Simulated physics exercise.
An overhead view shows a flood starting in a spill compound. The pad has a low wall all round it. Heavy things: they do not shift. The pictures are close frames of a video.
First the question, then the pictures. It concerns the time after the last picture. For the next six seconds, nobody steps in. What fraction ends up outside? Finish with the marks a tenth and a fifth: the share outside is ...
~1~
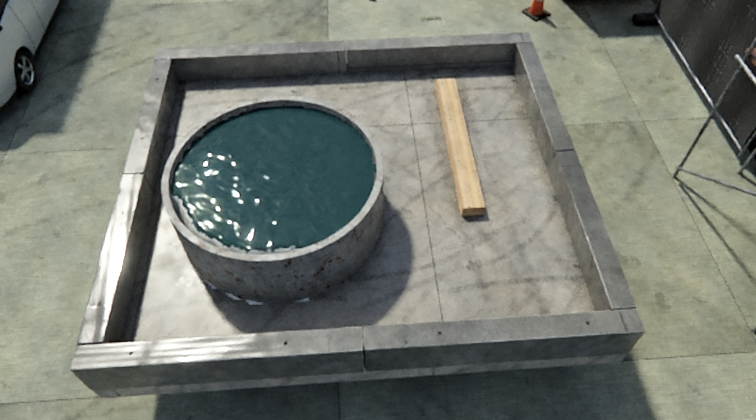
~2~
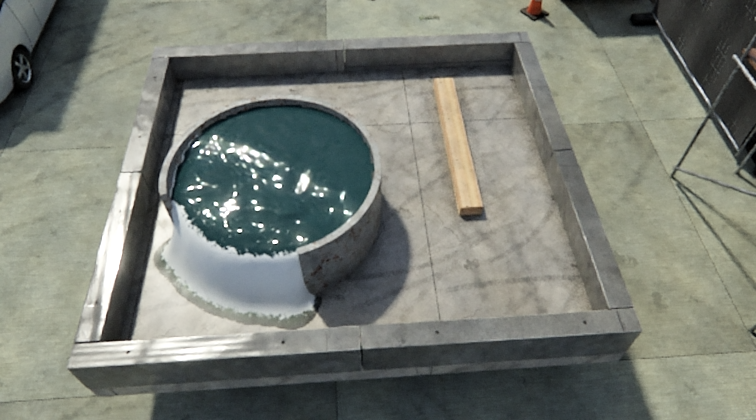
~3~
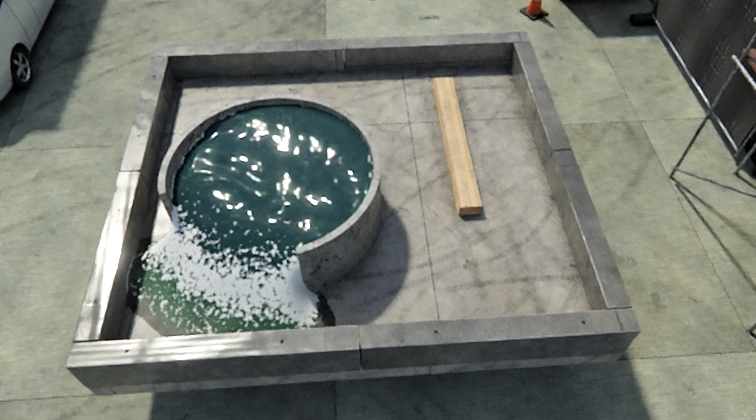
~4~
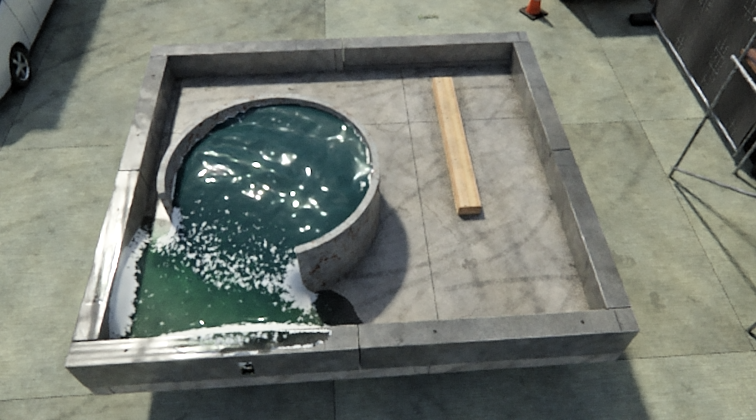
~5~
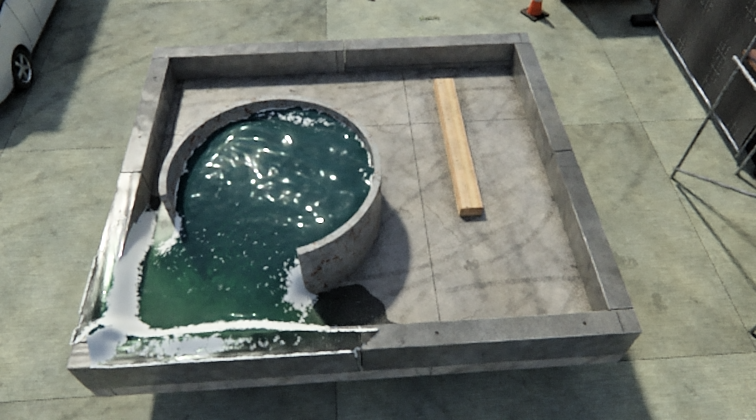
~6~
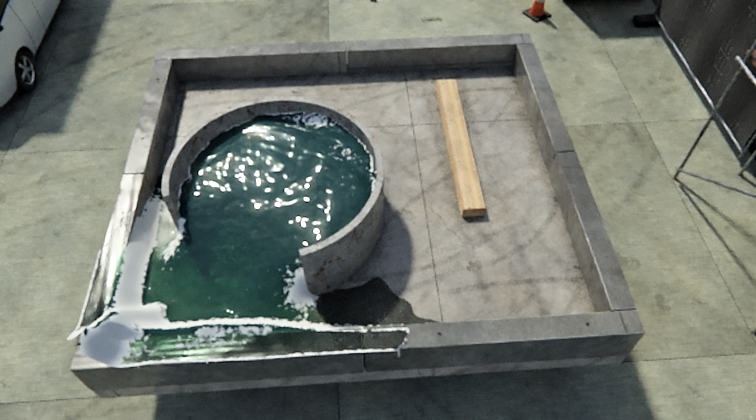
The share outside is between a tenth and a fifth.
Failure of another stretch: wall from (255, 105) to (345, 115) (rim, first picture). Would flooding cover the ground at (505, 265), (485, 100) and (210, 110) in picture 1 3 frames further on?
Taking them as listed, I'd say unwetted, unwetted and drenched.
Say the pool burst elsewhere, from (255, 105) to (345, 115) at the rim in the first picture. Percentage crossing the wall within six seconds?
About 2 %.
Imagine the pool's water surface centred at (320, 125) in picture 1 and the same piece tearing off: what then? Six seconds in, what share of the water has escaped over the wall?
Roughly 6 %.
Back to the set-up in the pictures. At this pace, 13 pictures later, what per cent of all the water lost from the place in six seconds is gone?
By then, close to 100 % of it.
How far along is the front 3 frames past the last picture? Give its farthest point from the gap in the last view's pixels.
Near (591, 328).
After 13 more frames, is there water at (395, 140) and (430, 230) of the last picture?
Spared, soaked.
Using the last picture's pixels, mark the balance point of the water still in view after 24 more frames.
Close to pixel (315, 209).
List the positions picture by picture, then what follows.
In the first frame, the pool at (275, 174) is whole and still.
In the second frame, the front is at (310, 311), out from the gap at (223, 277).
In the third frame, water pours out at (223, 277) and has run to a hidden place.
In the fourth frame, the front is at a hidden place, out from the gap at (222, 278).
In the fifth frame, water pours out at (224, 280) and has run to a hidden place.
In the sixth frame, the front is at a hidden place, out from the gap at (227, 281).
A moment on, water covers 25 % of the floor; the low wall has let 3 % over.
Next, water covers 35 % of the floor; the low wall has let 7 % over.
Then, water covers 50 % of the floor; the low wall has let 13 % over.
Later, water covers 75 % of the floor; the low wall has let 13 % over.
In the end, water covers 80 % of the floor; the low wall has let 13 % over.
